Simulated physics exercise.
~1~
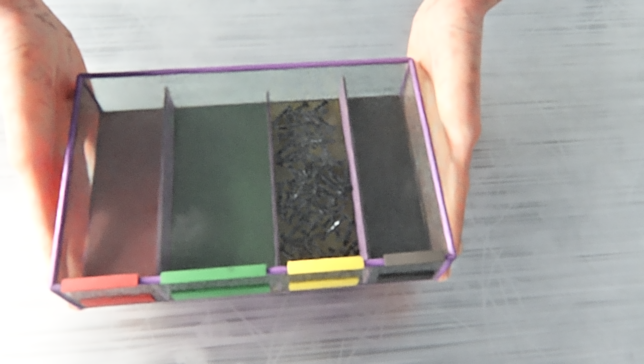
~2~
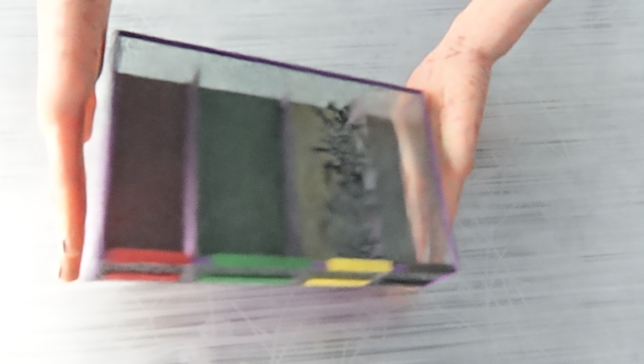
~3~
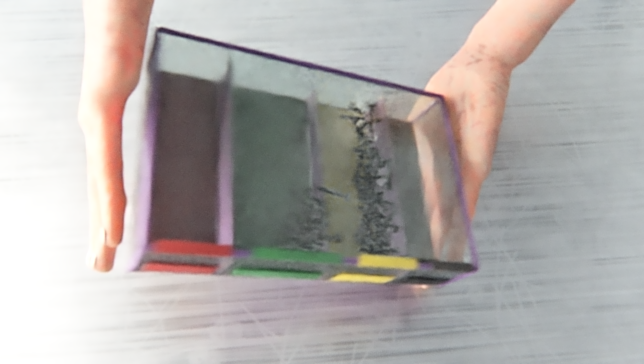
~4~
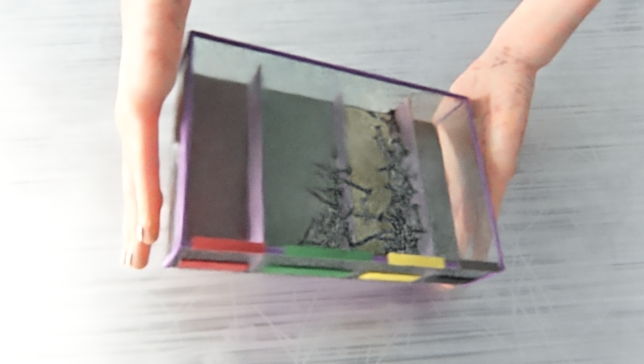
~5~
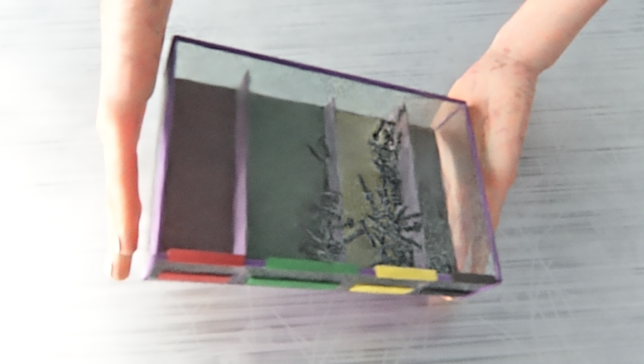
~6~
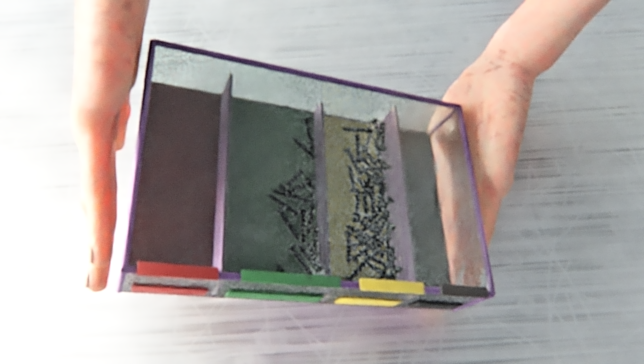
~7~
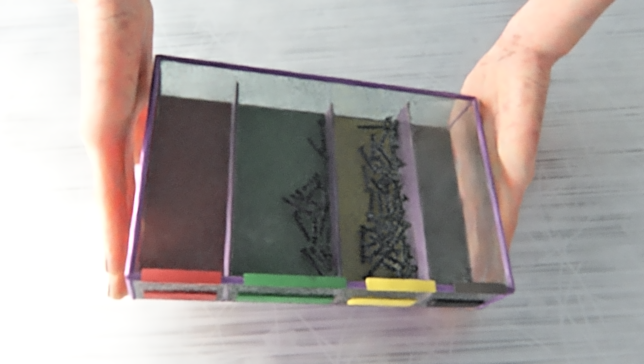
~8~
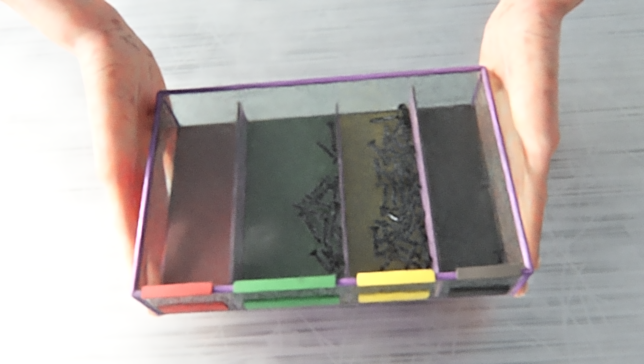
A clear four-part tray of small black screws, all in the yellow-marked section, was tilted and shaken by two hands, so some spilled into the green-marked section before it was leveled again, leaving most in yellow and a smaller pile in green.
